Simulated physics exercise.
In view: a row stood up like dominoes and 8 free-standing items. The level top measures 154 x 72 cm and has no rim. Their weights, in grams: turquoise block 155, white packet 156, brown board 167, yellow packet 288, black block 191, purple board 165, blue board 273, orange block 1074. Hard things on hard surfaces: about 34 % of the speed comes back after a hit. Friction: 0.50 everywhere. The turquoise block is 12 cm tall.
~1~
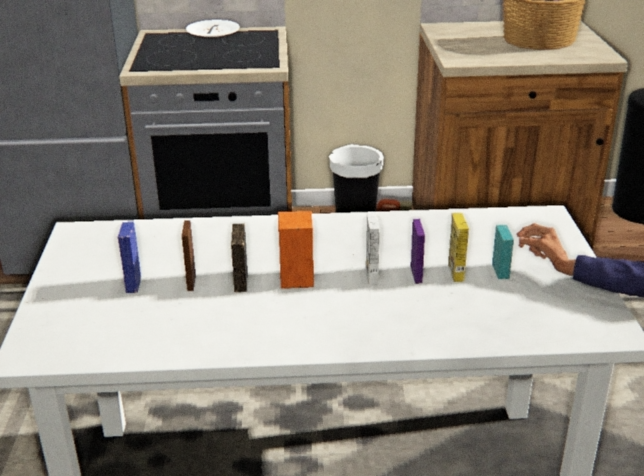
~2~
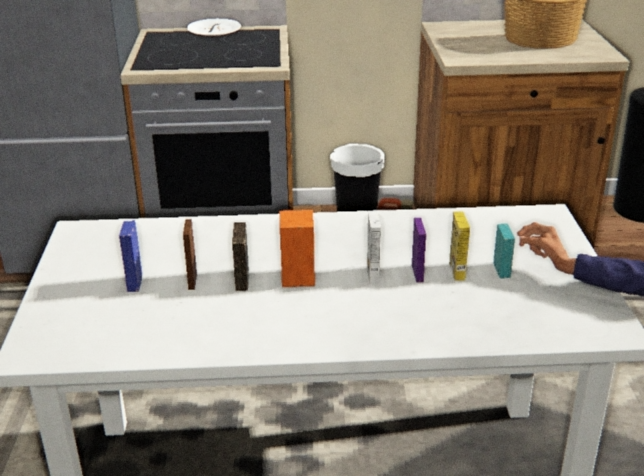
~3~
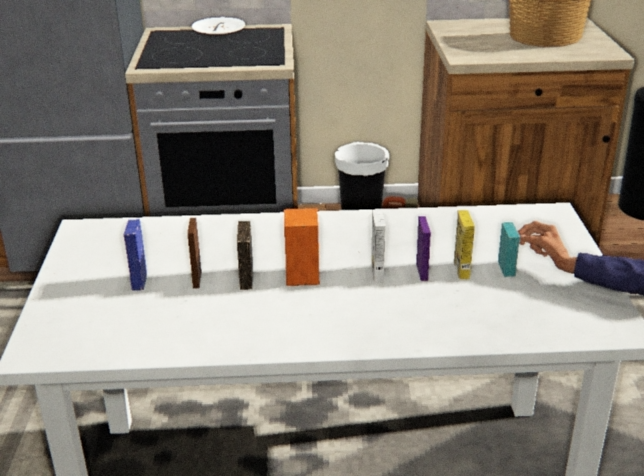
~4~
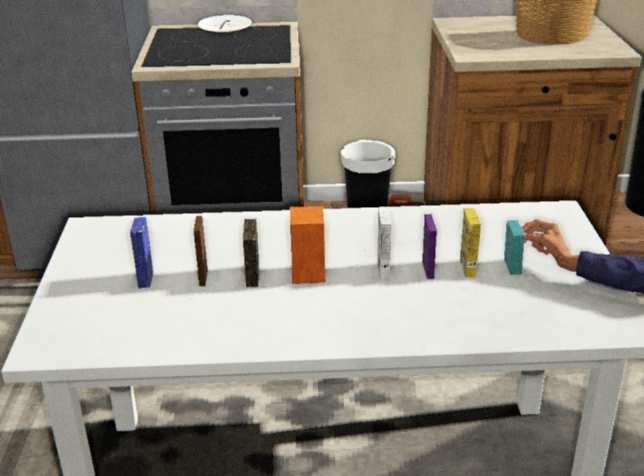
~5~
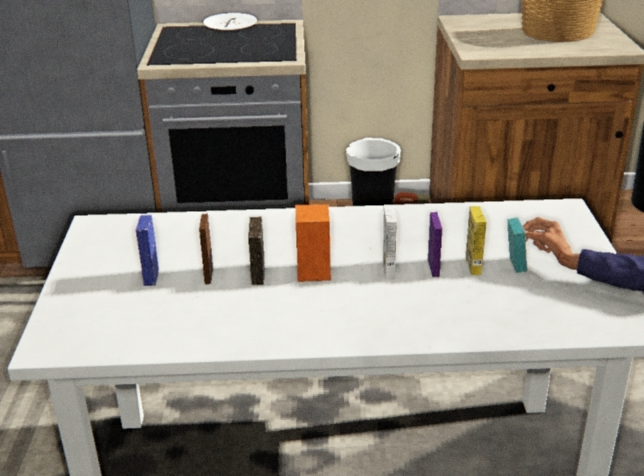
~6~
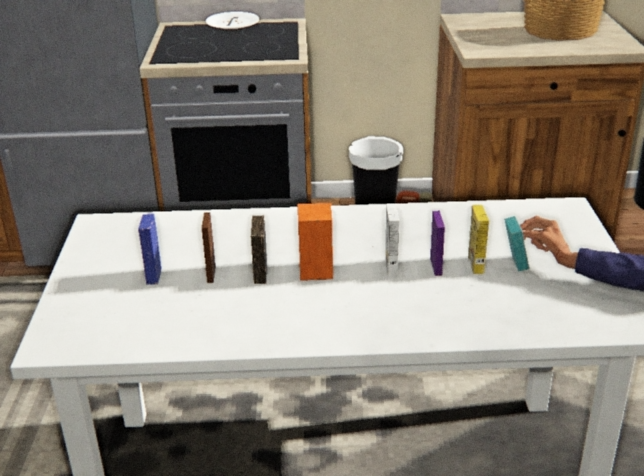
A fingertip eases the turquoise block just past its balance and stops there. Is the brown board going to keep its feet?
The brown board stays upright.
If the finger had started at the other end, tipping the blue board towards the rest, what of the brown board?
The brown board tips over.
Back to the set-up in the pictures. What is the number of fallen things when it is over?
4 of them.
Then, 0.60 s past the last view, turquoise block 76° over; yellow packet at 64° to upright; purple board at 45° to upright; white packet at 3° to upright.
Then, 0.80 s past the last view, turquoise block 90° over; yellow packet on its side; white packet at 62° to upright; purple board on its side.
Finally, on their side or leaning hard on the table, white packet, yellow packet and purple board; the other 3 still in place (within 5 cm). Final places as that camera would see them, brown board near (209, 248).
